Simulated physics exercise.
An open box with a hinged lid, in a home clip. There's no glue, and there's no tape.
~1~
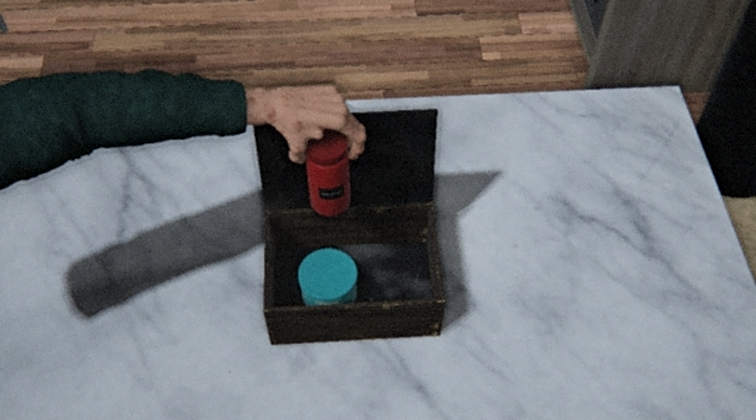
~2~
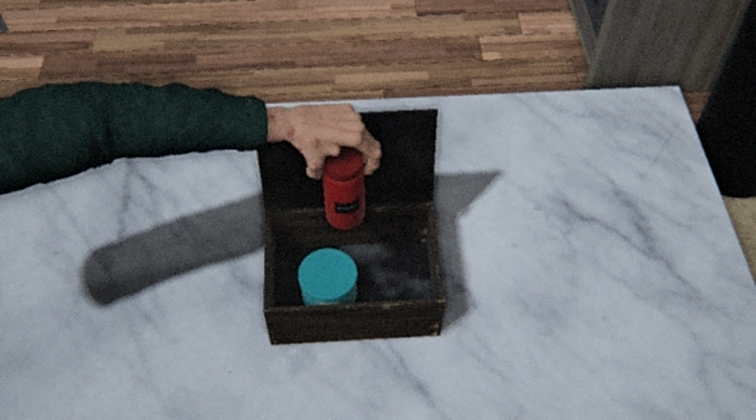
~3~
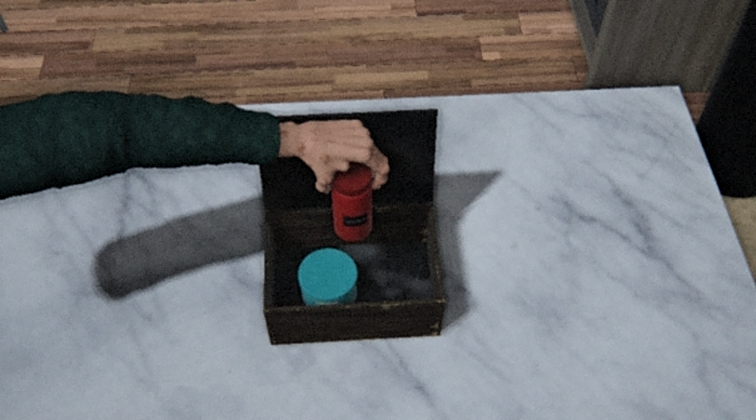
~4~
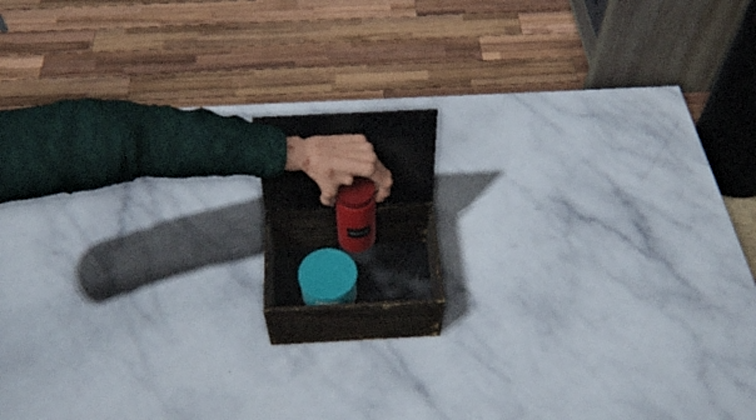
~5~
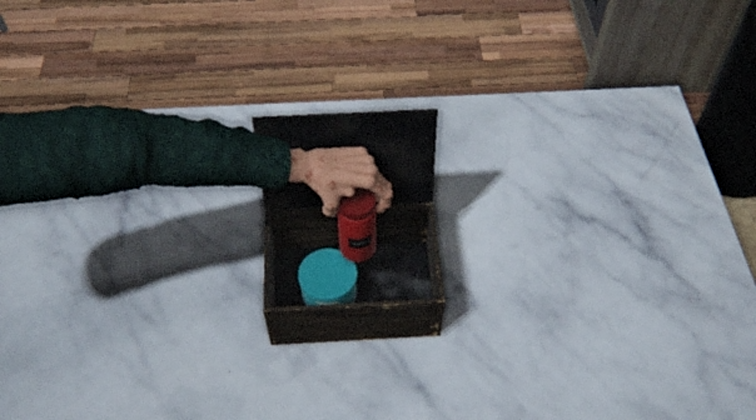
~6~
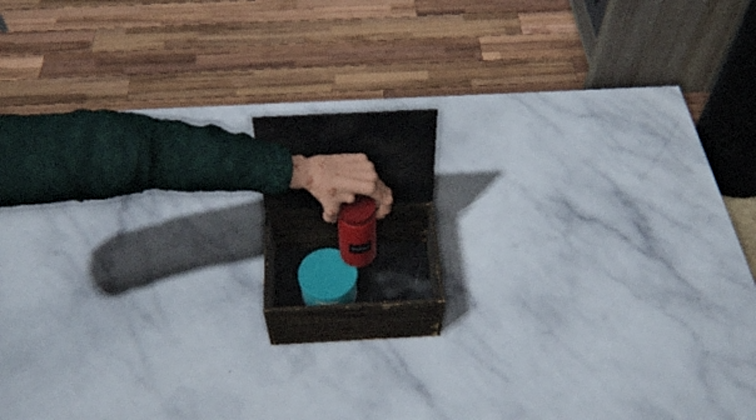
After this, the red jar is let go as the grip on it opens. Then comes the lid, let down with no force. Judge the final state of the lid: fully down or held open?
Most likely the lid will land on the rim.
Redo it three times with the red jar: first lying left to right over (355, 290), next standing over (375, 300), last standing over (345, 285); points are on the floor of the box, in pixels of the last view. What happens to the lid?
In the first case it stays open; in the second case it stays open; in the third case it stays open.
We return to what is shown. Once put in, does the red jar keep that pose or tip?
Looking at the last picture, the red jar sits at an angle.
Then, 0.50 s after the last picture, red jar on its side near (386, 256); turquoise tub slid a little.
Then, 1.50 s after the last picture, lid 65° above the rim; red jar on its side near (385, 255); turquoise tub slid a little.
Then, 2.00 s after the last picture, lid 17° above the rim; red jar on its side near (385, 255); turquoise tub slid a little.
At rest, lid shut; tipped over in the box, red jar; moved from the start, turquoise tub. Seen from the same camera at the end, red jar near (385, 255).
